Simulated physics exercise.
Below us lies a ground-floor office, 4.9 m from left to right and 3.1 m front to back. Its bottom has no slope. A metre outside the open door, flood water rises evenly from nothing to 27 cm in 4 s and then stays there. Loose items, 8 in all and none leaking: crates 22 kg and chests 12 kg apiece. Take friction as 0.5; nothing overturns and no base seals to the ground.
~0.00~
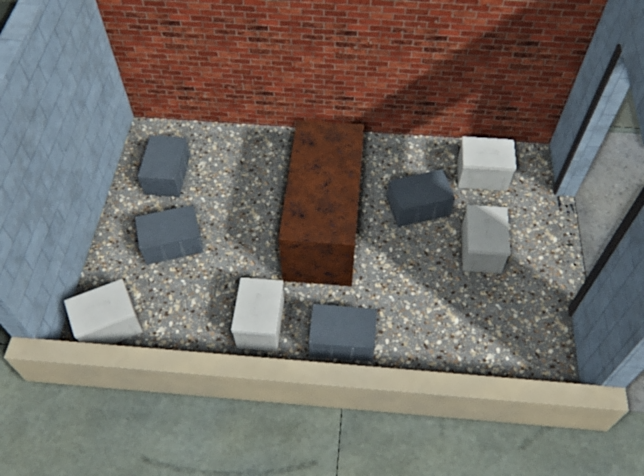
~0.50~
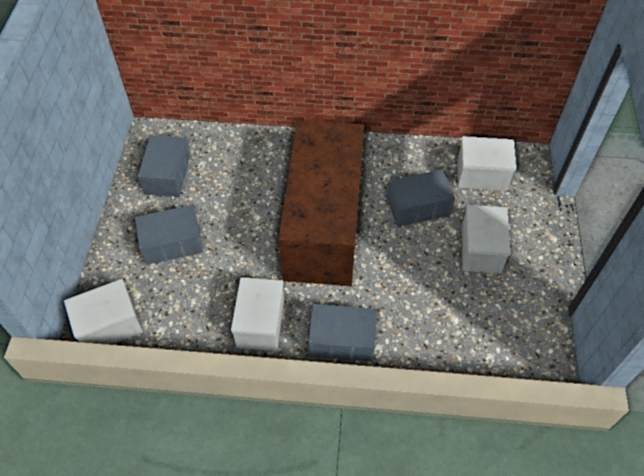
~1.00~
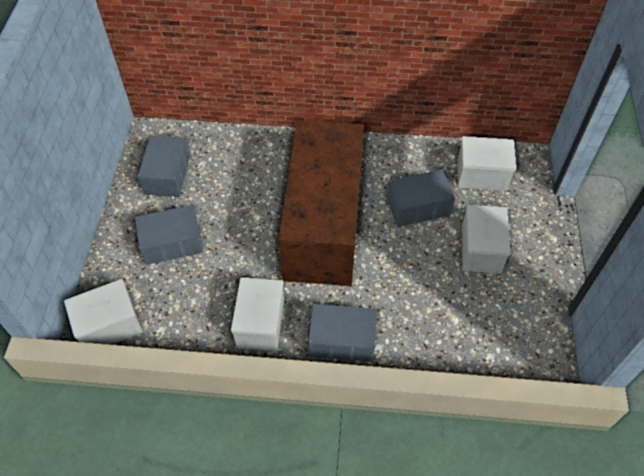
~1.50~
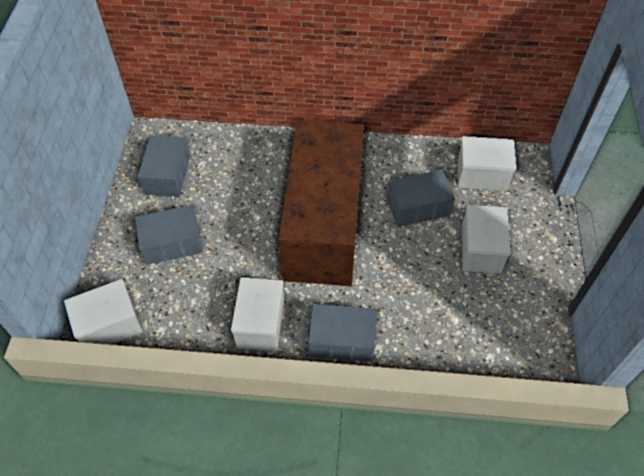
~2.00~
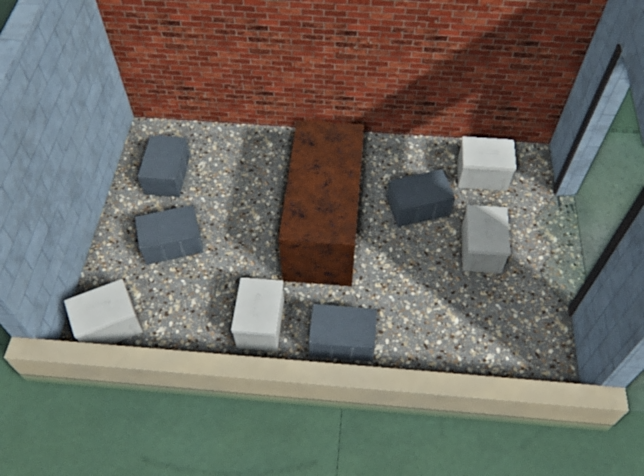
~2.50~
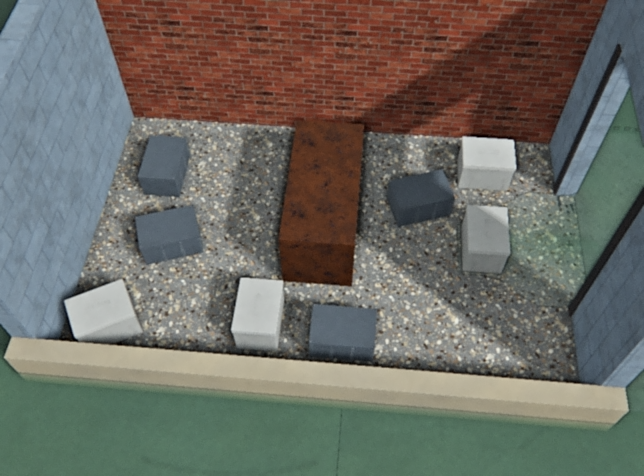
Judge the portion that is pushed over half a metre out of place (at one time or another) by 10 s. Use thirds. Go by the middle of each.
Share: At least two thirds.
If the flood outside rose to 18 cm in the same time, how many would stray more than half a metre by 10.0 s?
Then 5.
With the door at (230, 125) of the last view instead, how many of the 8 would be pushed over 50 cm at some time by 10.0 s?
In that case 4 of them.
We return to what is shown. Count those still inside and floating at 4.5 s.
I count 0.
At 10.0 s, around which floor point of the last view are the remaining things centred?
Near (194, 222).
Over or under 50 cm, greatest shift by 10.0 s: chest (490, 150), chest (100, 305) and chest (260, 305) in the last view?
In that order: Past it, under, past it.
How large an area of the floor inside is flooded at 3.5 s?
Roughly 3.0 m2.
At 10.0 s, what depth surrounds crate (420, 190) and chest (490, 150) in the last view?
Roughly 17 and 17 cm.
After 3.5 s 1 of 8 are over 50 cm from their spots; 0 afloat.
After 4.5 s 1 of 8 are over 50 cm from their spots; 0 afloat.
After 7.0 s 5 of 8 are over 50 cm from their spots; 1 afloat.
After 10.0 s 6 of 8 are over 50 cm from their spots, and 6 have been at some point; 8 afloat.
